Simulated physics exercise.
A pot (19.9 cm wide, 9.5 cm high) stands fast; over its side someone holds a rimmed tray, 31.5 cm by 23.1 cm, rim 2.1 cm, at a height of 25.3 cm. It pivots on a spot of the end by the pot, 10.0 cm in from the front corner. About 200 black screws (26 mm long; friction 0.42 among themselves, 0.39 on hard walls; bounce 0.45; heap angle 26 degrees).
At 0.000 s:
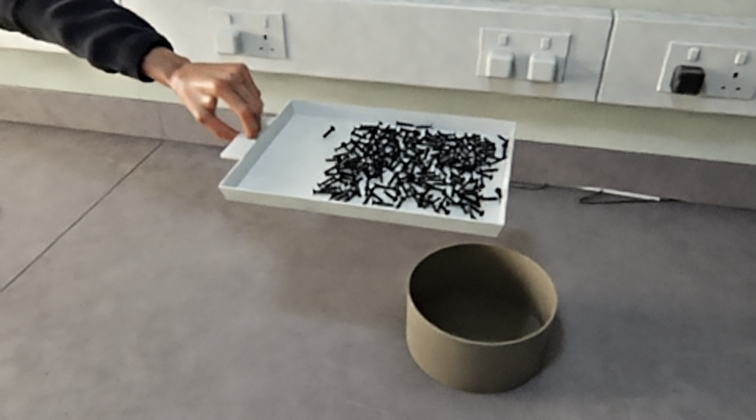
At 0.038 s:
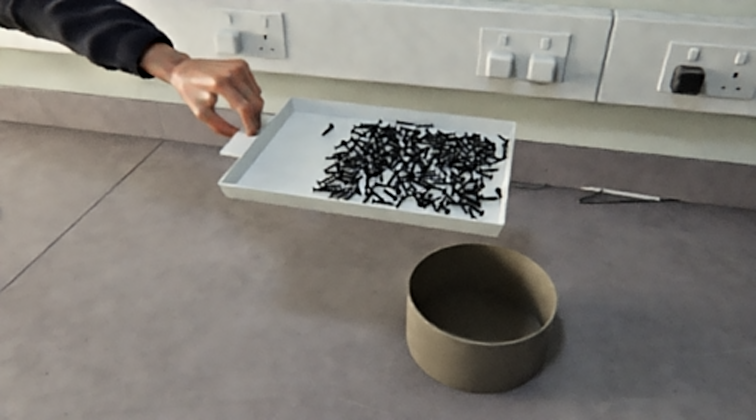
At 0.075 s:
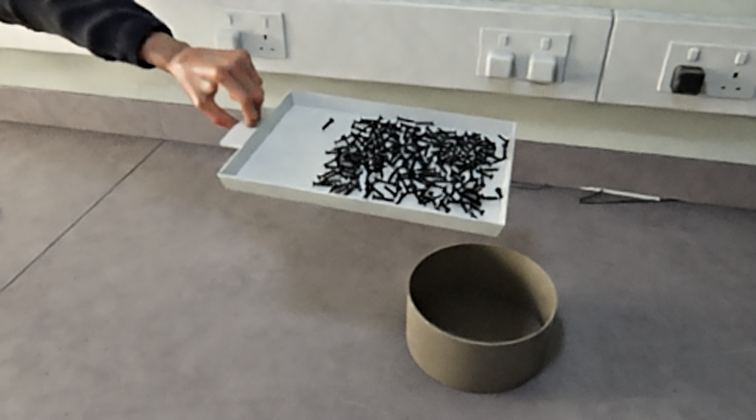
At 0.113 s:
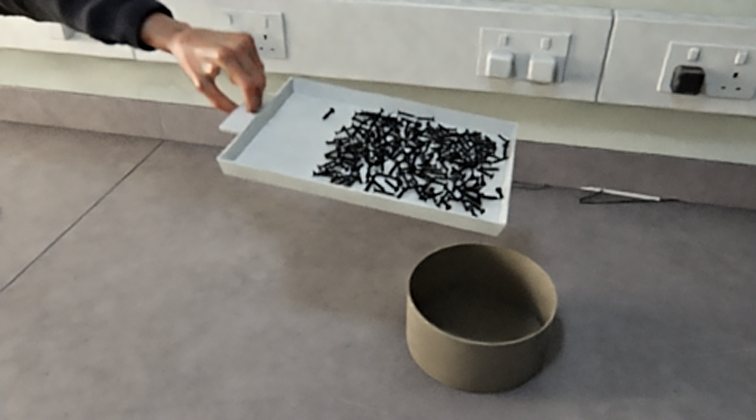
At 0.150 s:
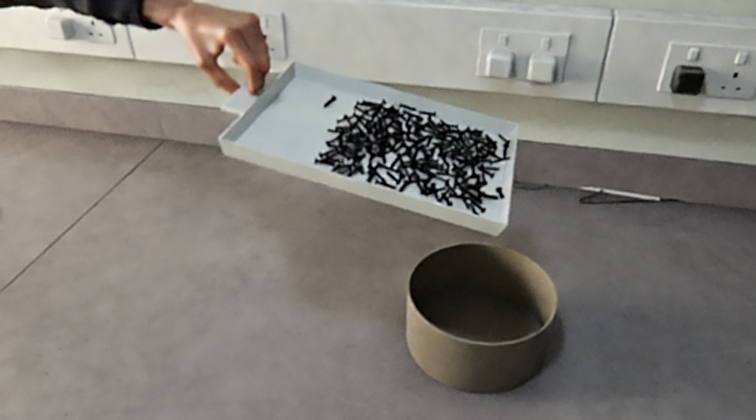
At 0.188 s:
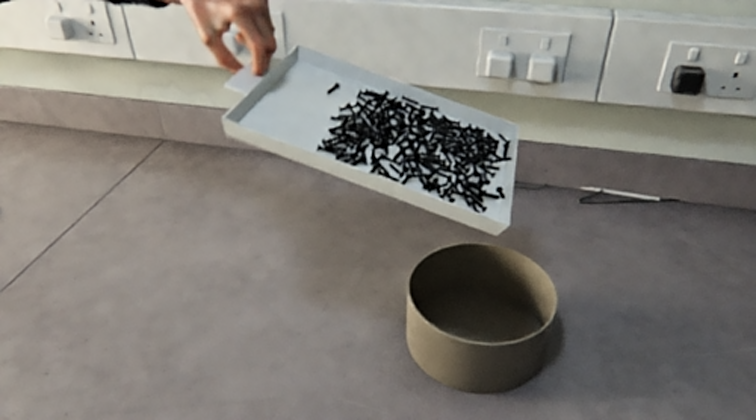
A hand raises the left end of a white tray of black screws, tilting it rightward.
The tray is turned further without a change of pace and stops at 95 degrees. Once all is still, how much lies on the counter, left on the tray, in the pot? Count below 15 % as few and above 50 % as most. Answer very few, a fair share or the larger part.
Counter the larger part, tray very few, pot a fair share.
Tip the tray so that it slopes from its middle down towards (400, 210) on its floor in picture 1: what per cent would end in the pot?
Some 60 per cent.
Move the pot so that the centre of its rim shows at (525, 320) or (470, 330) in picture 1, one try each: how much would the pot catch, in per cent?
About 40 and 15 per cent.
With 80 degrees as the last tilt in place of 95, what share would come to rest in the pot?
Then about 30 per cent.
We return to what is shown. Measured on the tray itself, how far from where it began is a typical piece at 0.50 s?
Some 6 cm.
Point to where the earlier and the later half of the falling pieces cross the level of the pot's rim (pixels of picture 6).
First near (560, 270), later near (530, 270).
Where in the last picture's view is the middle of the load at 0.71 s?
Around (530, 175).
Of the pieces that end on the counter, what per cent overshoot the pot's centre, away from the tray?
Some 100 per cent.
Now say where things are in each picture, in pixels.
In the first frame, tray tilt 0 degrees, front corners at (225, 184) and (499, 221); middle of the pieces at (410, 161); pot at (482, 288).
In the second frame, tray tilt 1 degrees, front corners at (225, 181) and (499, 221); middle of the pieces at (411, 160).
In the third frame, tray tilt 3 degrees, front corners at (224, 173) and (500, 221); middle of the pieces at (411, 157).
In the fourth frame, tray tilt 7 degrees, front corners at (224, 157) and (501, 221), lowest corner right back; middle of the pieces at (412, 152).
In the fifth frame, tray tilt 11 degrees, front corners at (225, 138) and (503, 220), lowest corner right back; middle of the pieces at (413, 146).
In the sixth frame, tray tilt 16 degrees, front corners at (229, 118) and (504, 221), lowest corner right back; middle of the pieces at (416, 140); pot at (482, 288). Its pace works out near 125 degrees a second.
Then, at 0.50 s, tilt 55 degrees; the tray holds 100 %, the pot 0 %.
Then, at 0.71 s, tilt 81 degrees; the tray holds 55 %, the pot 0 %.
After 1.04 s, tilt 95 degrees; the tray holds 0 %, the pot 30 %.
At rest (2.4 s), counter 60 %, tray 0 %, pot 40 %.
